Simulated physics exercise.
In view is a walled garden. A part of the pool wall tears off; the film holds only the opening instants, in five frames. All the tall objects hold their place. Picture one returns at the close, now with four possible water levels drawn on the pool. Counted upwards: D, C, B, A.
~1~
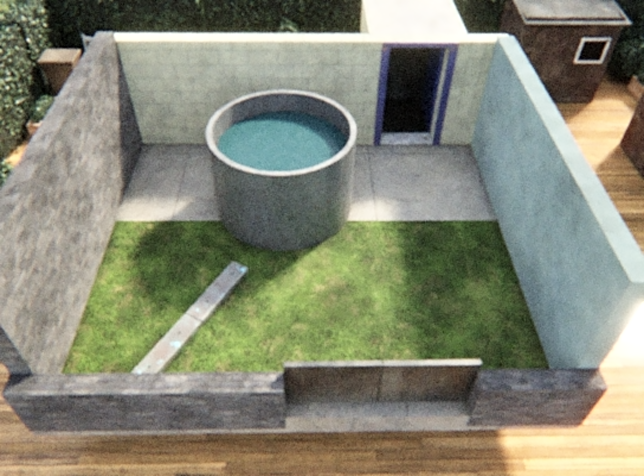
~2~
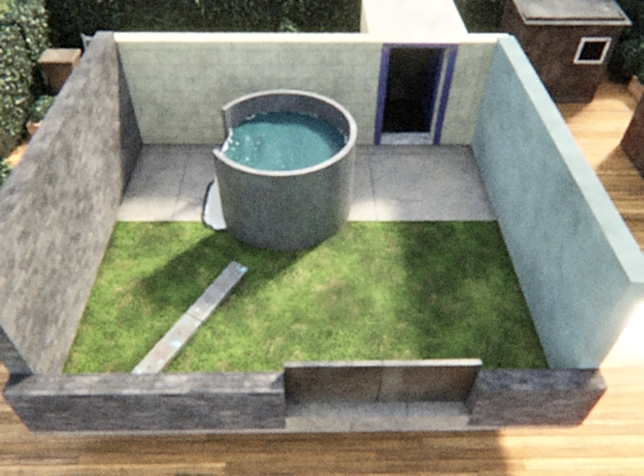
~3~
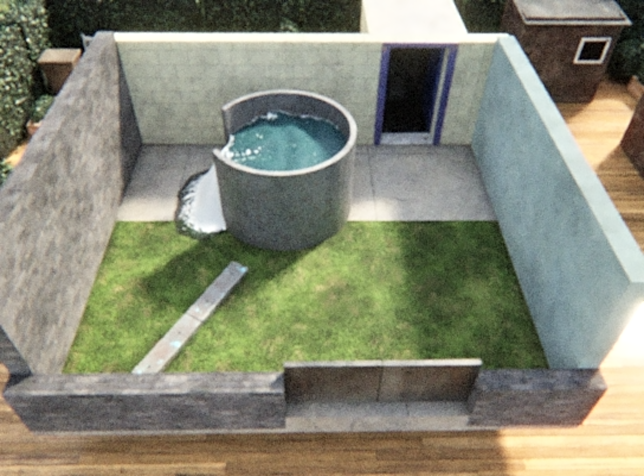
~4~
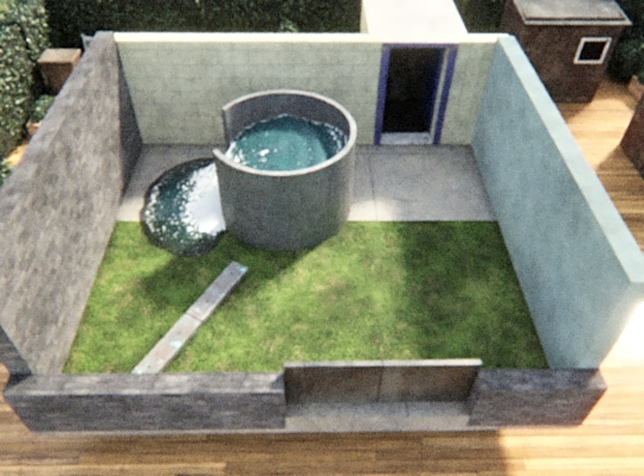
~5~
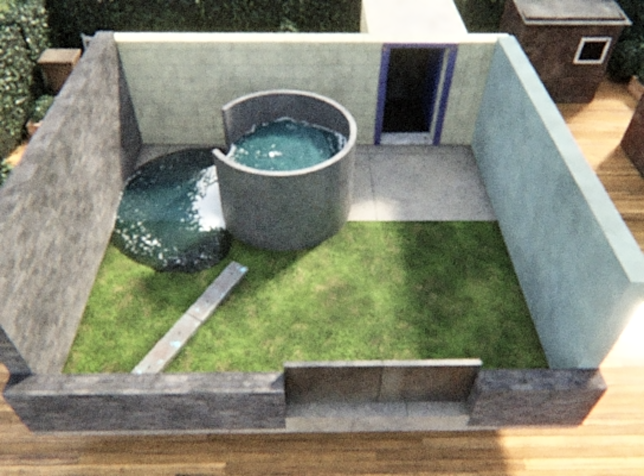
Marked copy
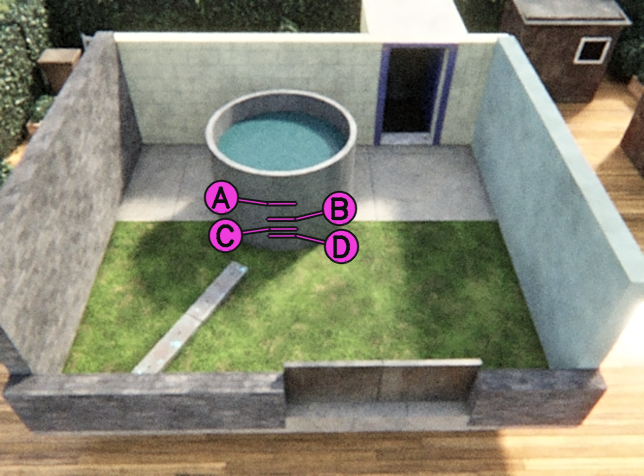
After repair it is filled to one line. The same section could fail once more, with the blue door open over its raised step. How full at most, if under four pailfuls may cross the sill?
A.
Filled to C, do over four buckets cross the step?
No, that is safe.
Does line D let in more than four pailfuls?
No, not at all.
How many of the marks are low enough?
All four.
On the marked copy, A at (281, 203); B at (281, 219); C at (282, 228); D at (282, 235); from the bottom up D, C, B, A.
With A, a splash gets over, under a bucket.
With B, nothing gets over.
With C, nothing gets over.
With D, nothing gets over.
